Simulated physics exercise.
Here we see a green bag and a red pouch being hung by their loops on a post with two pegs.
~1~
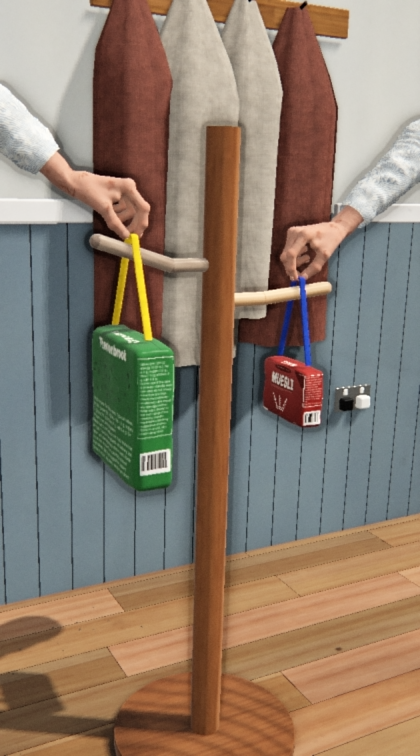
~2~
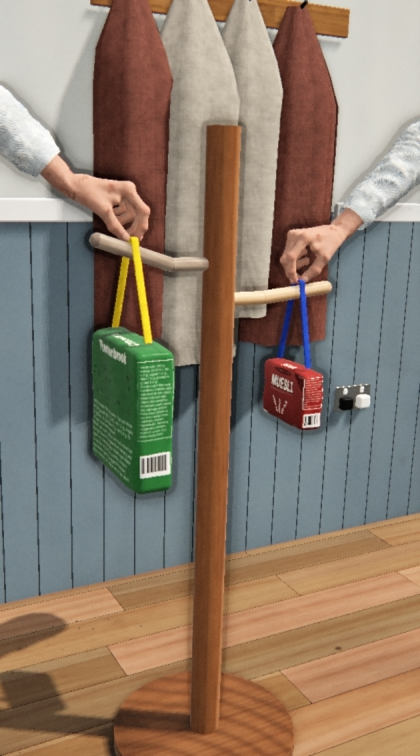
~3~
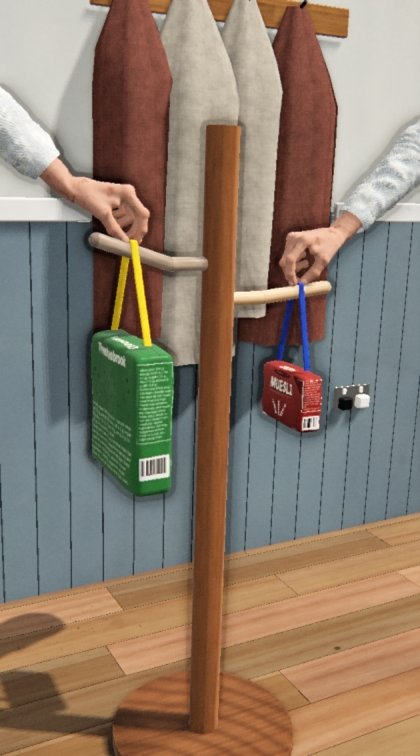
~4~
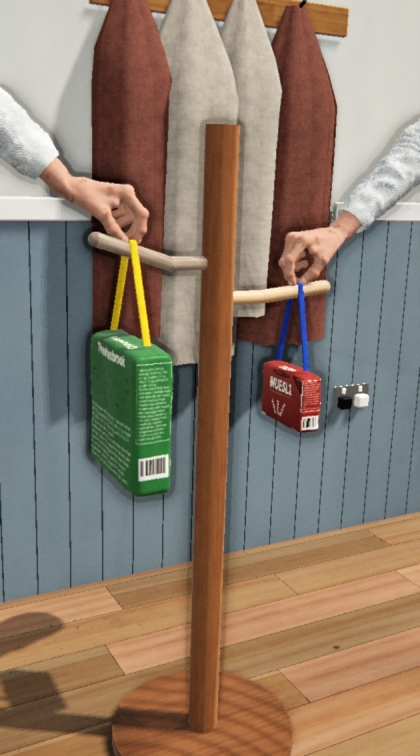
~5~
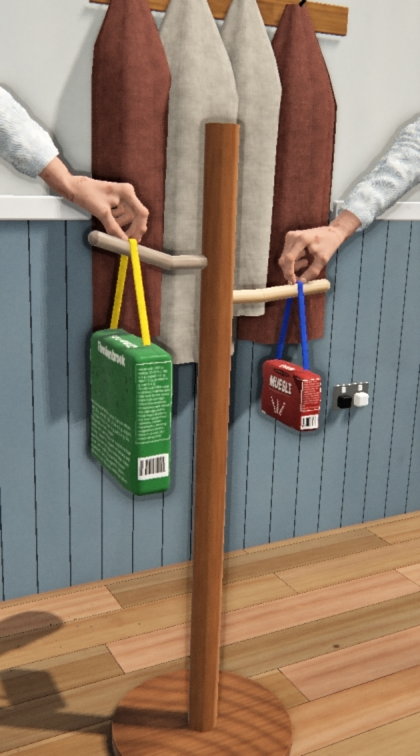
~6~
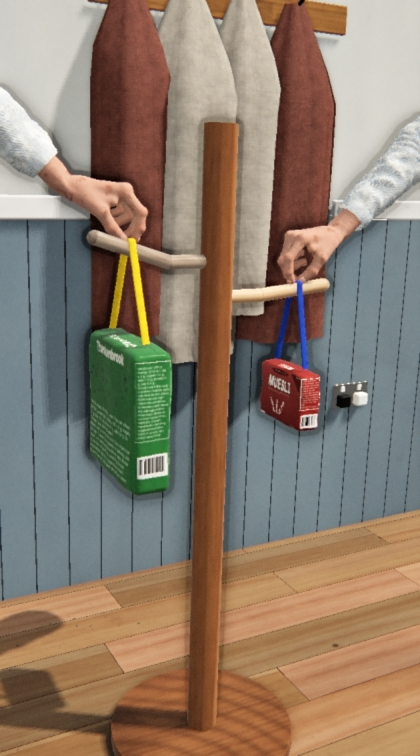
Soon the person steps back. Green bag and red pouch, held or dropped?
As I see it, the green bag does not fall, the red pouch does not fall.
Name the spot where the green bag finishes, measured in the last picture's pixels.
In the last picture, close to (158, 420).
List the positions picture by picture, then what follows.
The first picture shows green bag (131, 405); red pouch (292, 391); left peg tip (97, 241); right peg tip (325, 288).
The second picture shows green bag (131, 407); red pouch (292, 393).
The third picture shows green bag (130, 410); red pouch (291, 396).
The fourth picture shows green bag (129, 410); red pouch (290, 396).
The fifth picture shows green bag (129, 409); red pouch (290, 395).
The sixth picture shows green bag (128, 408); red pouch (289, 394); left peg tip (94, 238), pointing up; right peg tip (323, 285), about level.
Then, 0.38 s past the final frame, green bag on its peg near (136, 414); red pouch on its peg near (289, 396).
Then, 0.94 s past the final frame, green bag on its peg near (175, 418); red pouch on its peg near (289, 396).
When it is over, green bag on its peg near (158, 420); red pouch on its peg near (290, 396). The green bag remains on its peg and the red pouch stays hanging.
